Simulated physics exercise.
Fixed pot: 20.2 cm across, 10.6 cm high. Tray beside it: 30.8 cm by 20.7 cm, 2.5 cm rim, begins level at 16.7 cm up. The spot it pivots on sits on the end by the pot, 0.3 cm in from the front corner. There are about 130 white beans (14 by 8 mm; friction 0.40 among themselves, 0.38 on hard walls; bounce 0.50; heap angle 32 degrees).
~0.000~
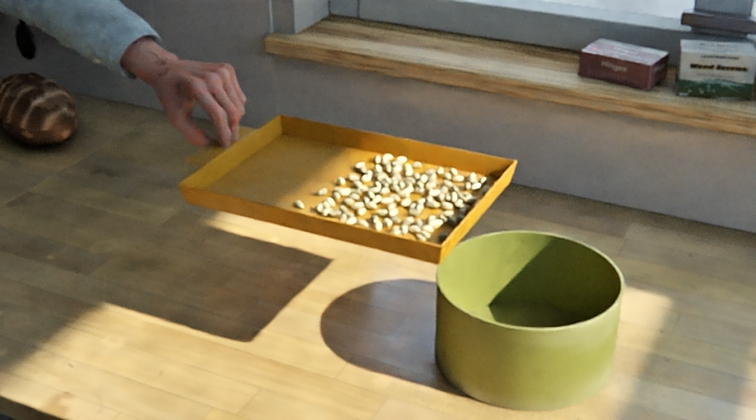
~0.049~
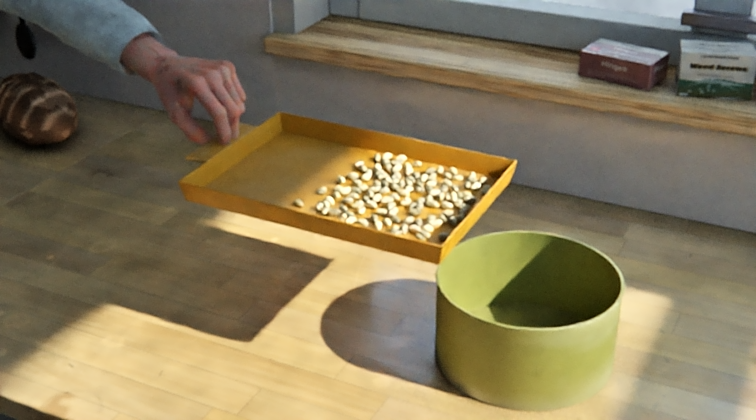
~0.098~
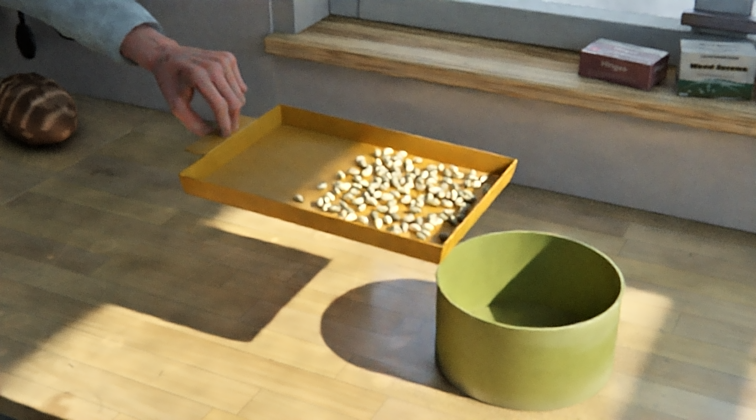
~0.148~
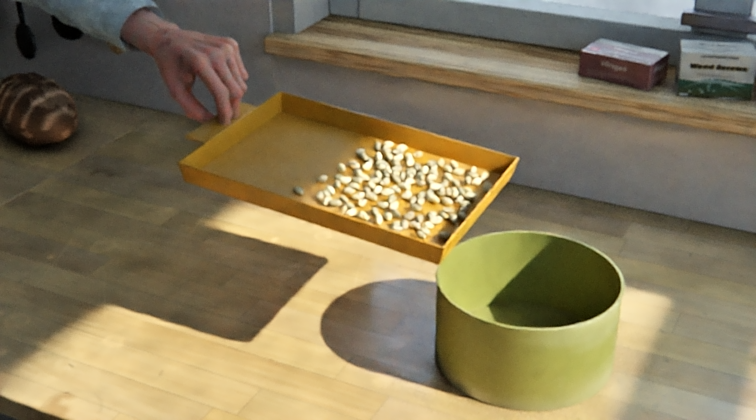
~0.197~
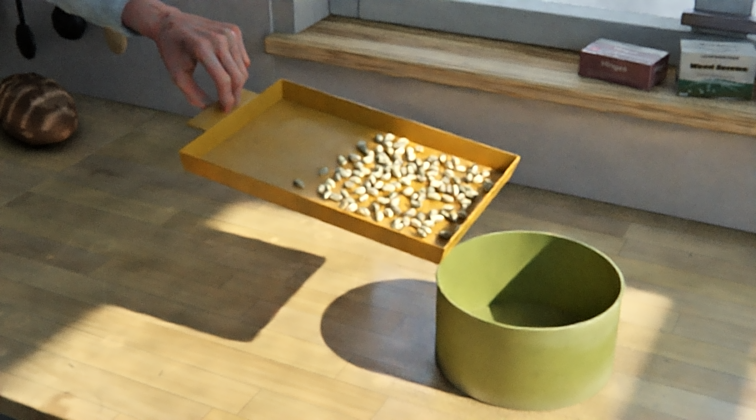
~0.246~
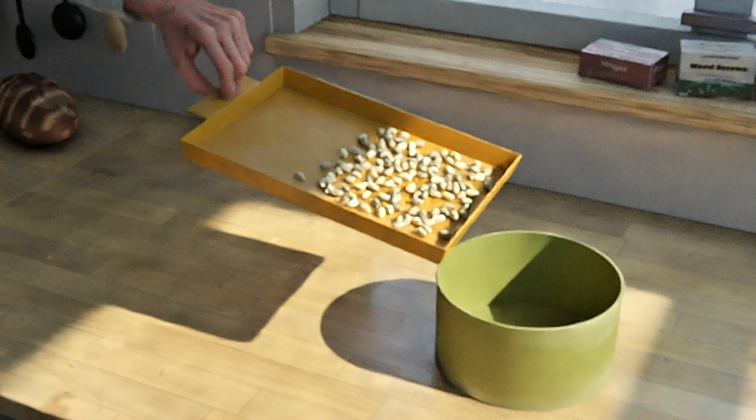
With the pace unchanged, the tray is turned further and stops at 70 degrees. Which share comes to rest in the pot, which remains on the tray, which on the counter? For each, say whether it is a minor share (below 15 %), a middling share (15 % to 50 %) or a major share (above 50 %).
Pot: A small portion; tray: The main portion; counter: A small portion.
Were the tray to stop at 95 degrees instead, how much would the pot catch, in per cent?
Around 60 per cent, then.
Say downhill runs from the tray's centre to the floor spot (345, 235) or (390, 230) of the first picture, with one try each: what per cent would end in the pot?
That would be close to 0 per cent and then close to 5 per cent.
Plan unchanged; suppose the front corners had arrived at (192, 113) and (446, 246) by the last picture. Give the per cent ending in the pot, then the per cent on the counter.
Per cent by place - pot 15, counter 5.
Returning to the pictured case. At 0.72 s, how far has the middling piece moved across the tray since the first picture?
Around 6 centimetres.
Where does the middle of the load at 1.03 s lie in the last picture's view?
Estimated centre of load: Around (470, 188).
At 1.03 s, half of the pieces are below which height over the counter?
I'd put it near 22 cm.
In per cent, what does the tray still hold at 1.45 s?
Close to 100 in a hundred.
After 0.72 s, tilt 39 degrees; the tray holds 100 %, the pot 0 %.
After 1.03 s, tilt 58 degrees; the tray holds 100 %, the pot 0 %.
Then, at 1.45 s, tilt 70 degrees; the tray holds 100 %, the pot 0 %.
By 3.1 s all is still; pot 5 %, tray 85 %, counter 5 %.
